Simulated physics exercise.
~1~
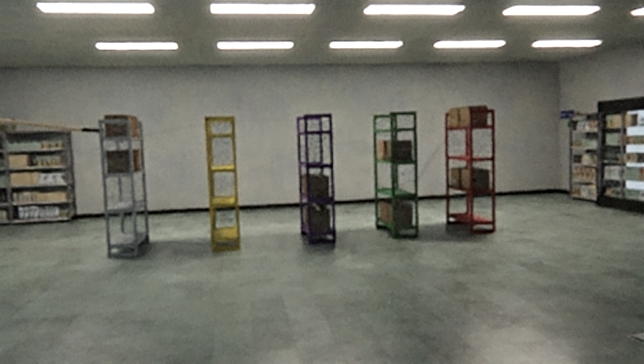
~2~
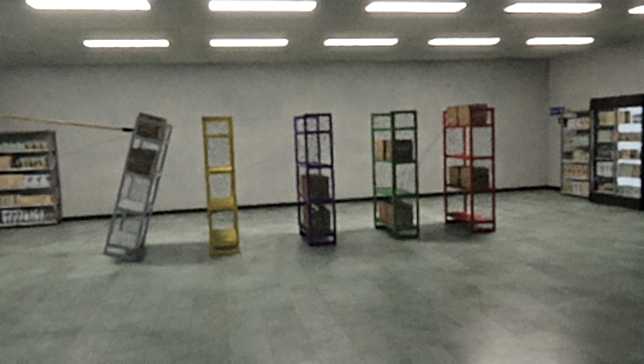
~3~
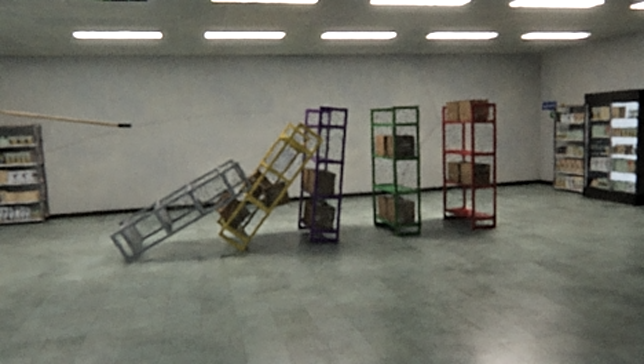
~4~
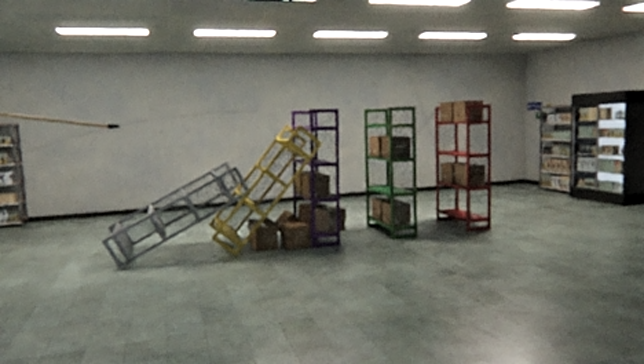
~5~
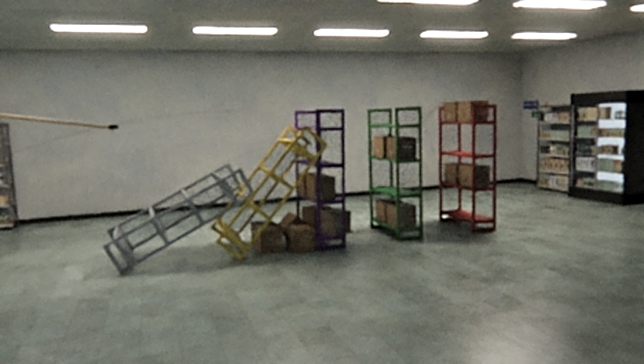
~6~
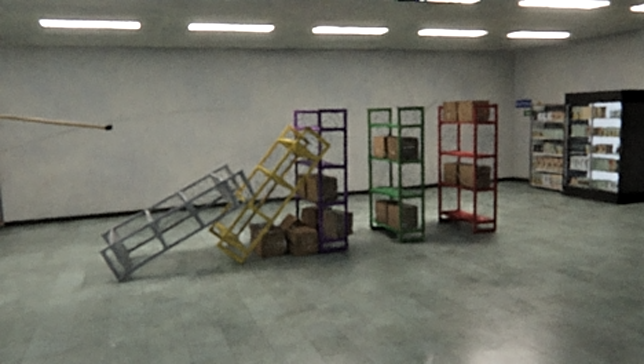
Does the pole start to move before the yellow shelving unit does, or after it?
The pole moves before the yellow unit. It pushes to the right against the grey unit while the yellow one is still upright, and the yellow one tips only afterwards.
